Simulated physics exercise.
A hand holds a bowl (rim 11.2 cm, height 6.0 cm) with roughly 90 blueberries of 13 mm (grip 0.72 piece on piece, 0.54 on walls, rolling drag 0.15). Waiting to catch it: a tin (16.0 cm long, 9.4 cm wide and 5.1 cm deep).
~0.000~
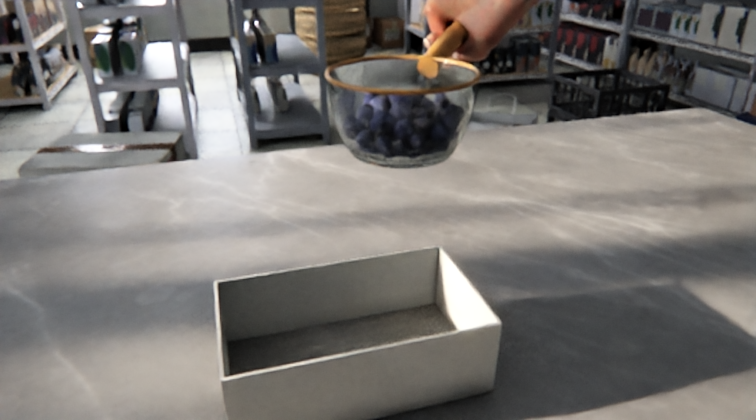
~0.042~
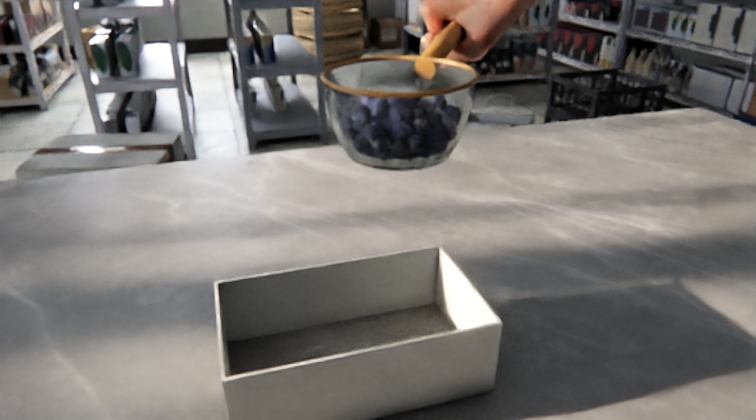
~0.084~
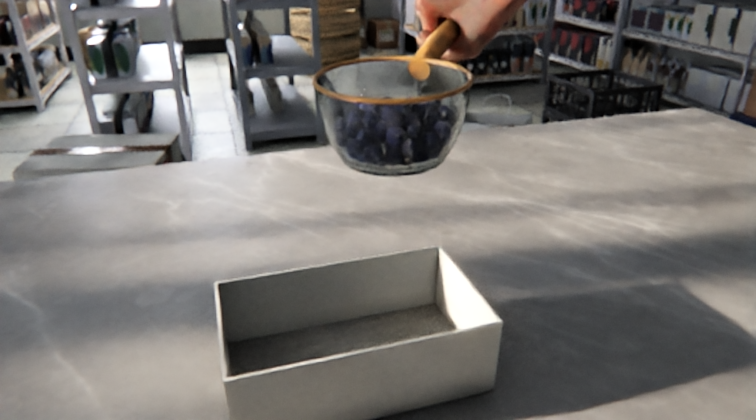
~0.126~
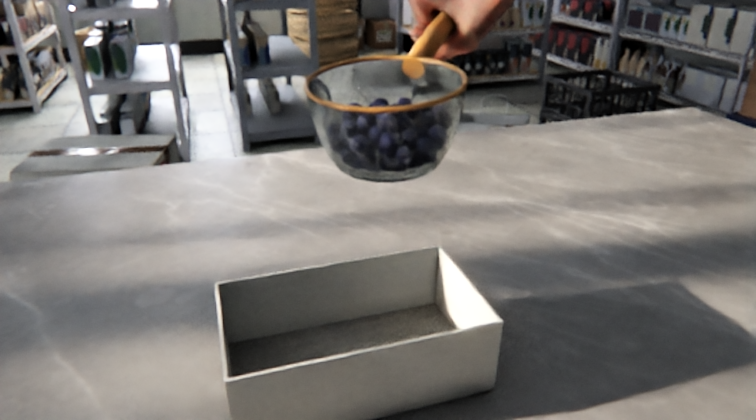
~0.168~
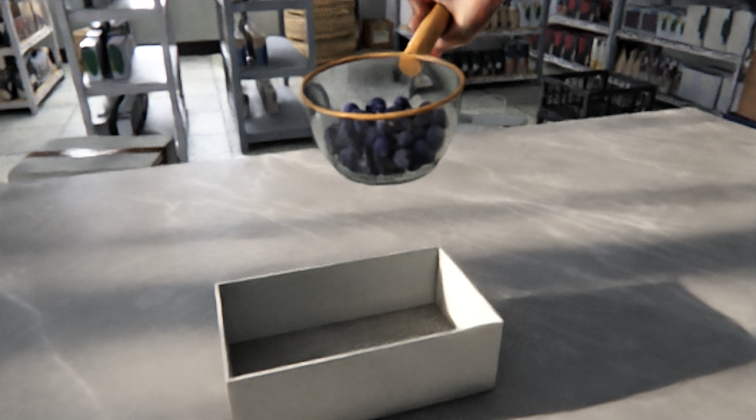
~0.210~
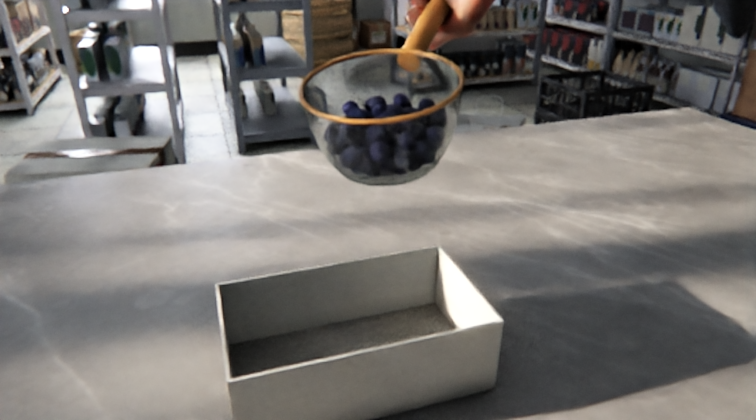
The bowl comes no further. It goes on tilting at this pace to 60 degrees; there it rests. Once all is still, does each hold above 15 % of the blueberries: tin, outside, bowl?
Tin: Below, outside: Below, bowl: Above.
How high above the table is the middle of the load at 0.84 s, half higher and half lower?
Roughly 14 cm.
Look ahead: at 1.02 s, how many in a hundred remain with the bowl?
Some 100 per cent of the load.
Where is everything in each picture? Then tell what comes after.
The first picture shows bowl at (402, 106); tilt 0 degrees; moved 0.0 cm; lip at (371, 90); top of the load at (413, 105); tin at (350, 301).
The second picture shows bowl at (399, 108); tilt 1 degrees; moved 0.5 cm; lip at (367, 93); top of the load at (410, 107).
The third picture shows bowl at (393, 115); tilt 2 degrees; moved 1.5 cm; lip at (359, 100); top of the load at (361, 109).
The fourth picture shows bowl at (387, 123); tilt 5 degrees; moved 2.5 cm; low side front left; lip at (351, 108); top of the load at (430, 111).
The fifth picture shows bowl at (385, 129); tilt 9 degrees; moved 3.0 cm; low side front left; lip at (347, 115); top of the load at (405, 110).
The sixth picture shows bowl at (385, 133); tilt 12 degrees; moved 3.0 cm; low side front left; lip at (347, 121); top of the load at (404, 107); tin at (352, 301). It turns about 80 degrees a second.
After 0.45 s, tilt 31 degrees; bowl 100 %; middle of all pieces near (391, 125).
After 0.66 s, tilt 48 degrees; bowl 100 %; middle of all pieces near (392, 118).
Then, at 0.84 s, tilt 60 degrees; bowl 100 %; middle of all pieces near (391, 116).
After 1.02 s, tilt 60 degrees; bowl 100 %; middle of all pieces near (389, 124).
At rest (1.5 s), tin 0 %, outside 0 %, bowl 100 %.
